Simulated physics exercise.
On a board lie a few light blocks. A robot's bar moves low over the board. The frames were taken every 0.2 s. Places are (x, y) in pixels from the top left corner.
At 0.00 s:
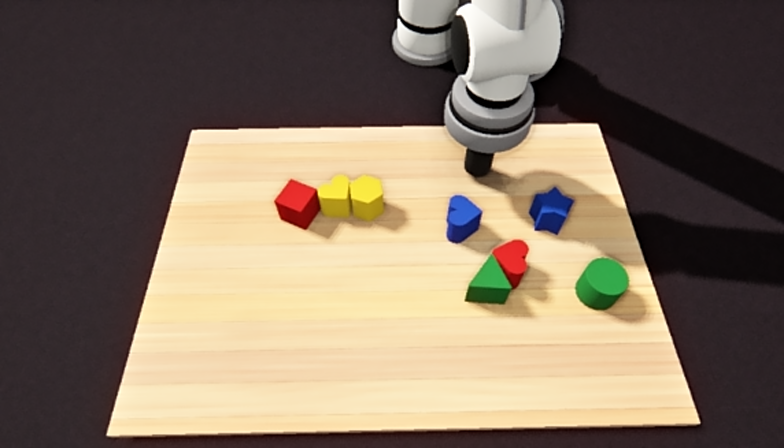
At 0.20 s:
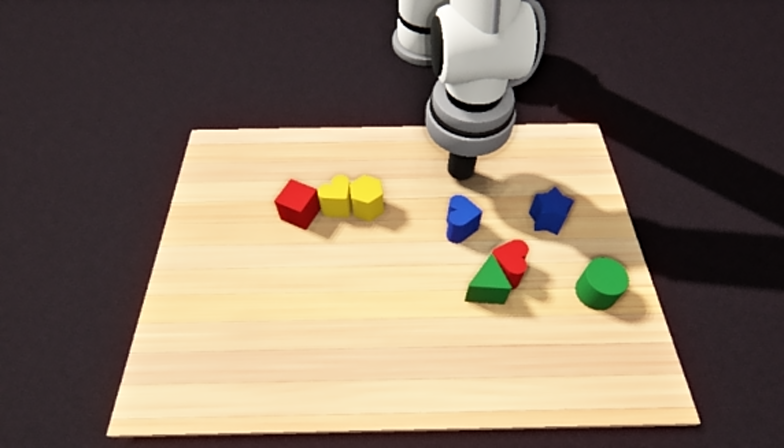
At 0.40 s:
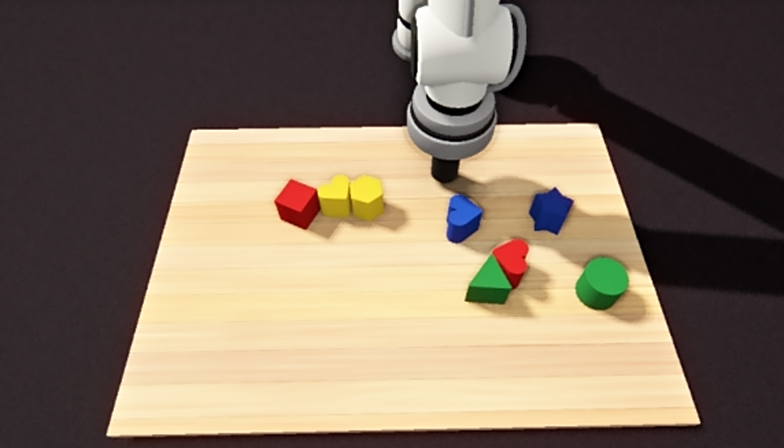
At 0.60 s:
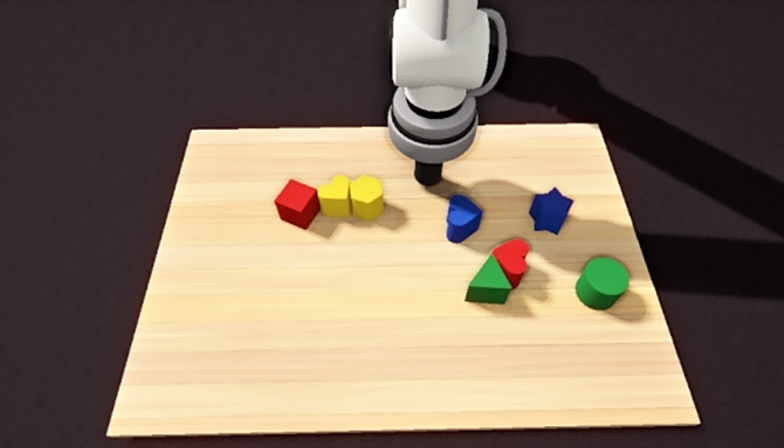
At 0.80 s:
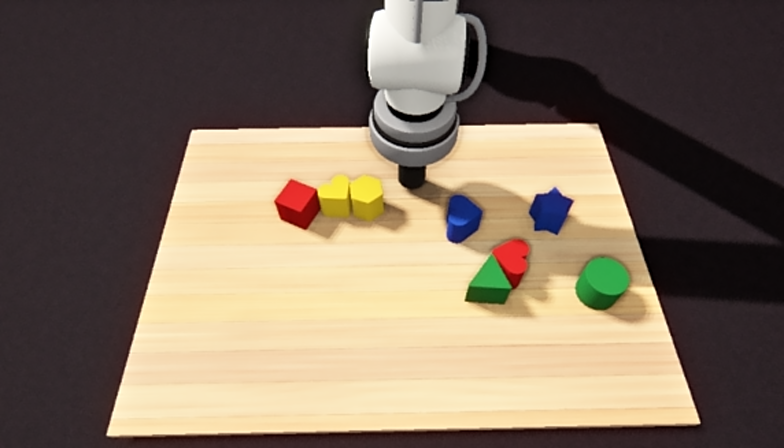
On a pale wooden board scattered with small red, yellow, blue and green blocks, a robot arm's dark tip moves steadily leftward along the far side, passing behind the blue heart-shaped block, while all the blocks stay still.
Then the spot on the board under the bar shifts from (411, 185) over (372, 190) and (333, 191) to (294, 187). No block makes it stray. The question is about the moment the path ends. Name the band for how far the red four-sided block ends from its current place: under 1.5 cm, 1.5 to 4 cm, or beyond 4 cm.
Of the three bands, it's under 1.5 cm.
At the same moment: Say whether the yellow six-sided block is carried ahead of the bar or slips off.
Answer: Slipped away.
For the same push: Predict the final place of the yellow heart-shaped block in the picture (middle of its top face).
Most likely (319, 196).
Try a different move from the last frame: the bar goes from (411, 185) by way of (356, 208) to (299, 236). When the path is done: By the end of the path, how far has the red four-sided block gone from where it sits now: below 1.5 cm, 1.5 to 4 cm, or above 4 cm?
Distance: Above 4 cm.
The first path, step by step. One third of the way, bar (372, 184); red four-sided block (292, 195); yellow heart-shaped block (331, 190); yellow six-sided block (362, 193).
Two thirds of the way, bar (332, 185); red four-sided block (290, 195); yellow heart-shaped block (320, 196), turned 35° anticlockwise; yellow six-sided block (360, 196), turned 20° anticlockwise.
At the end, bar (292, 181); red four-sided block (289, 195); yellow heart-shaped block (319, 196), turned 35° anticlockwise; yellow six-sided block (360, 196), turned 20° anticlockwise; blue heart-shaped block unmoved.
